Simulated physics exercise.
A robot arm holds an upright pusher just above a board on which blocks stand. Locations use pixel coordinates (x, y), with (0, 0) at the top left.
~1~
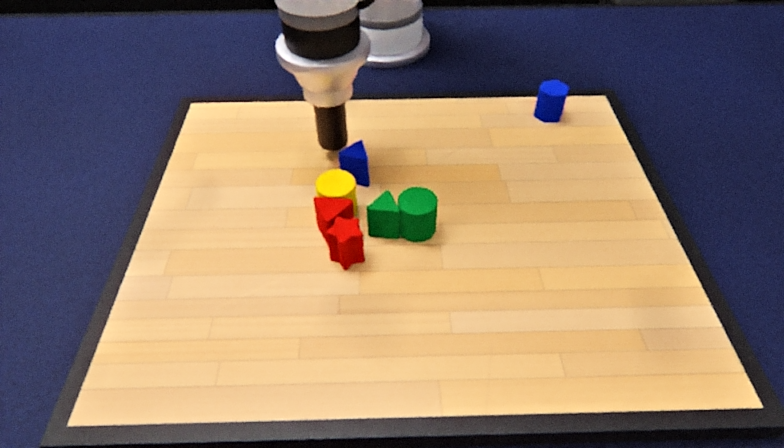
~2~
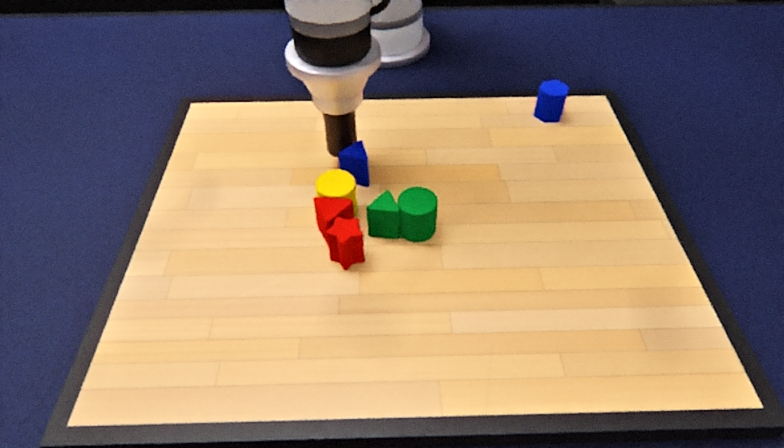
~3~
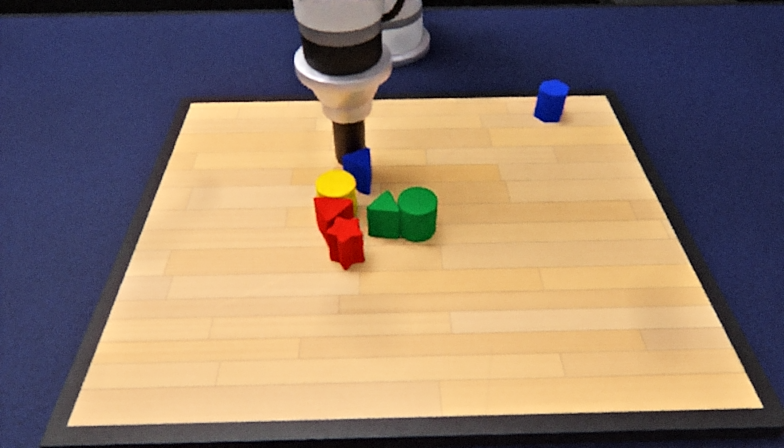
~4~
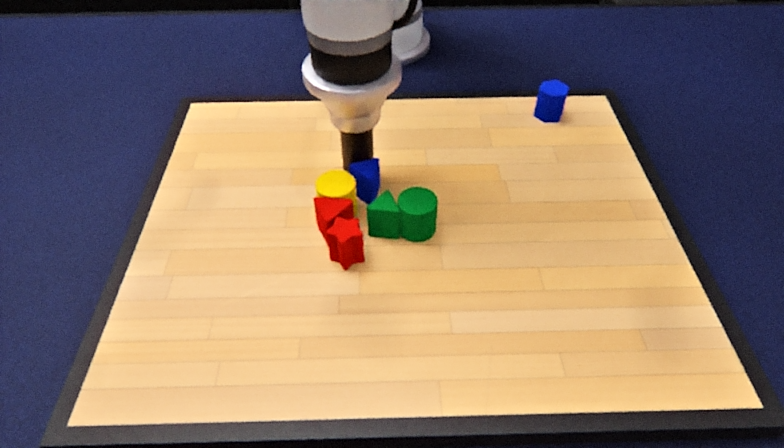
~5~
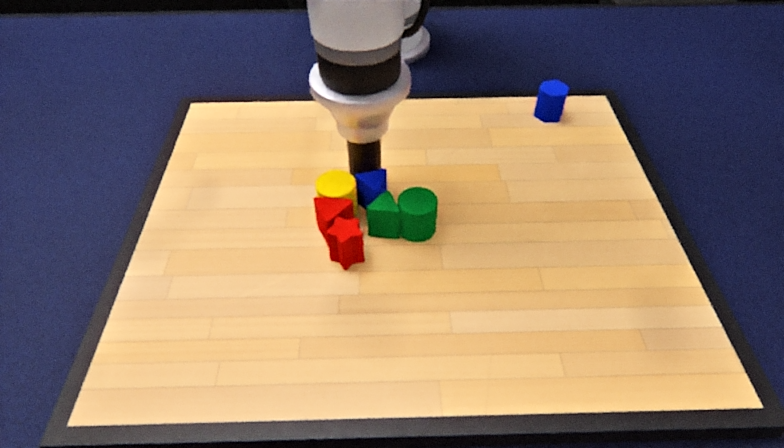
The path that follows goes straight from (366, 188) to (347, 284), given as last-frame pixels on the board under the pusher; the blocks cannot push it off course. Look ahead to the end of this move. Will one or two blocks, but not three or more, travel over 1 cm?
I'd say no.
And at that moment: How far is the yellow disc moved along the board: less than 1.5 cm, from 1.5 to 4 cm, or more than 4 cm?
Distance: 1.5 to 4 cm.
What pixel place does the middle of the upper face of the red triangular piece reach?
My prediction: (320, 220).
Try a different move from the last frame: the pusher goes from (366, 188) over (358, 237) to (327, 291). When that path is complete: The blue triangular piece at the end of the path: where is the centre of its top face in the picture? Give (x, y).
My estimate: (384, 216).
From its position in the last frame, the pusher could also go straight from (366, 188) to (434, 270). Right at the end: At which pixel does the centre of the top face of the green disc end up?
Final place: (468, 226).
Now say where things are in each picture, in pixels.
The first frame shows pusher's lower end (333, 143); red triangular piece (331, 206); yellow disc (335, 182); red star-shaped block (345, 228); blue triangular piece (356, 150); green triangular piece (385, 202).
The second frame shows pusher (343, 150); blocks still.
The third frame shows pusher (351, 158); blue triangular piece (360, 157).
The fourth frame shows pusher (359, 167); blue triangular piece (366, 167).
The fifth frame shows pusher (366, 177); red triangular piece (331, 206); yellow disc (335, 182); red star-shaped block (345, 228); blue triangular piece (373, 177); green triangular piece (385, 202).
What follows on the original path. One third of the way, pusher (361, 206); red triangular piece (320, 219), turned 20° anticlockwise; yellow disc (322, 195); blue triangular piece (378, 206), turned 40° anticlockwise; green triangular piece (395, 224), turned 20° clockwise.
Two thirds of the way, pusher (355, 239); red triangular piece (319, 220), turned 20° anticlockwise; yellow disc (320, 196); red star-shaped block (342, 245), turned 15° clockwise; blue triangular piece (386, 214), turned 65° anticlockwise; green triangular piece (401, 229), turned 35° clockwise.
At the end, pusher (346, 274); red triangular piece (319, 220), turned 20° anticlockwise; yellow disc (320, 196); red star-shaped block (329, 283), turned 15° clockwise; blue triangular piece (386, 214), turned 65° anticlockwise; green triangular piece (401, 229), turned 35° clockwise.
